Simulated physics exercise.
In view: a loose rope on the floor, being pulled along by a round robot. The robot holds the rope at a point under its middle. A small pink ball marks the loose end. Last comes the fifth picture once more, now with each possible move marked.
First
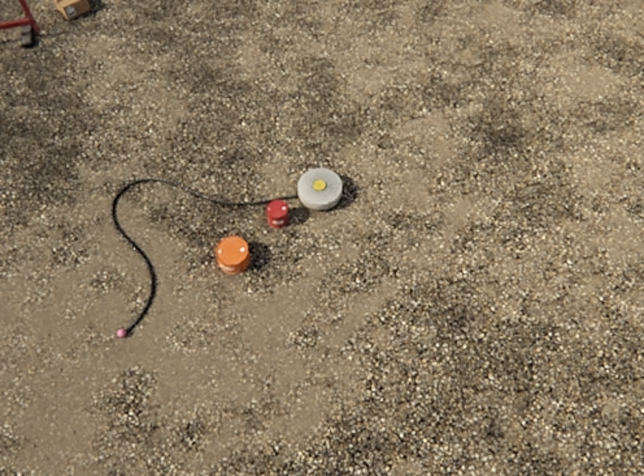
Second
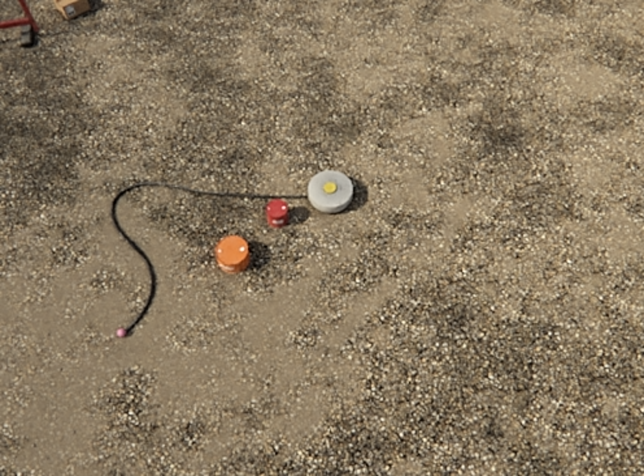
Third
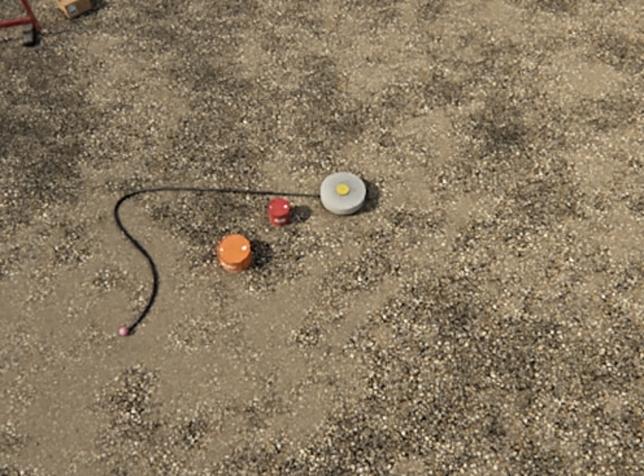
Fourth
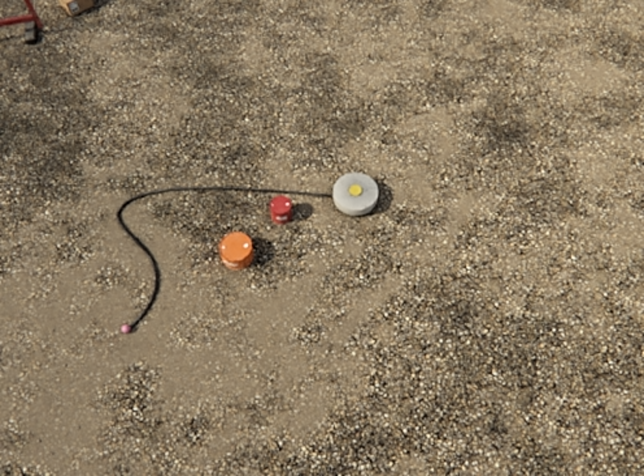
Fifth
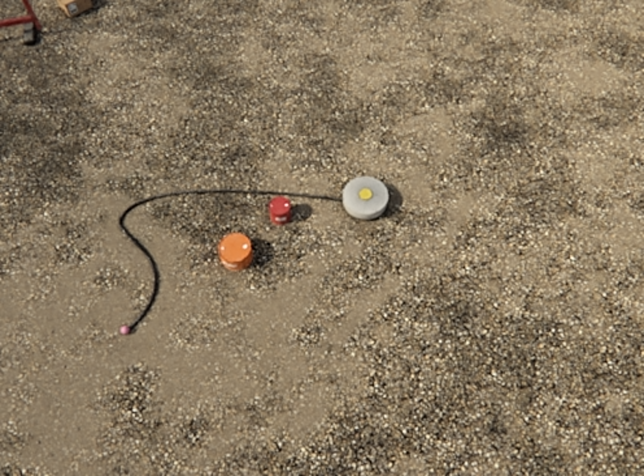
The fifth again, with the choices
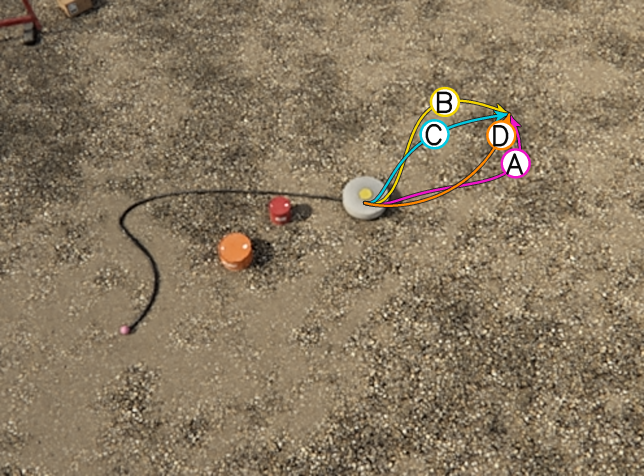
The video shows a round pale robot with a yellow top moving slowly to the right across gravelly ground, drawing a curved dark rope behind it past a red pot and an orange tub, which stay in place.
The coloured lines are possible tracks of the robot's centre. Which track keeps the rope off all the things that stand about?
B is the clean one.
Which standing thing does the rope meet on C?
It meets the red pot.
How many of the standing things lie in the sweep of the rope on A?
In all, two.
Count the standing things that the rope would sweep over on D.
Two.
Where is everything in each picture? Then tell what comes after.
In the first frame, robot (320, 190); free end (122, 333); orange tub (233, 255).
In the second frame, robot (330, 192); free end (122, 333).
In the third frame, robot (343, 194); red pot (279, 212).
In the fourth frame, robot (355, 195); orange tub (237, 251).
In the fifth frame, robot (365, 199); free end (125, 330); orange tub (236, 252); red pot (280, 211).
On the marked copy, A from (365, 203) via (479, 182) to (511, 117); B from (365, 203) via (415, 129) to (508, 113); C from (365, 203) via (423, 141) to (508, 114); D from (365, 203) via (464, 181) to (509, 114).
Taking B. A third of the way, robot (408, 144), middle of the rope (227, 203), free end (125, 330).
Two thirds of the way, robot (454, 96), middle of the rope (302, 181), free end (148, 300).
When it is over, robot (511, 109), middle of the rope (342, 166), free end (183, 266); nothing has been touched.
As for the rest, A meets the orange tub and red pot; C meets the red pot; D meets the orange tub and red pot.
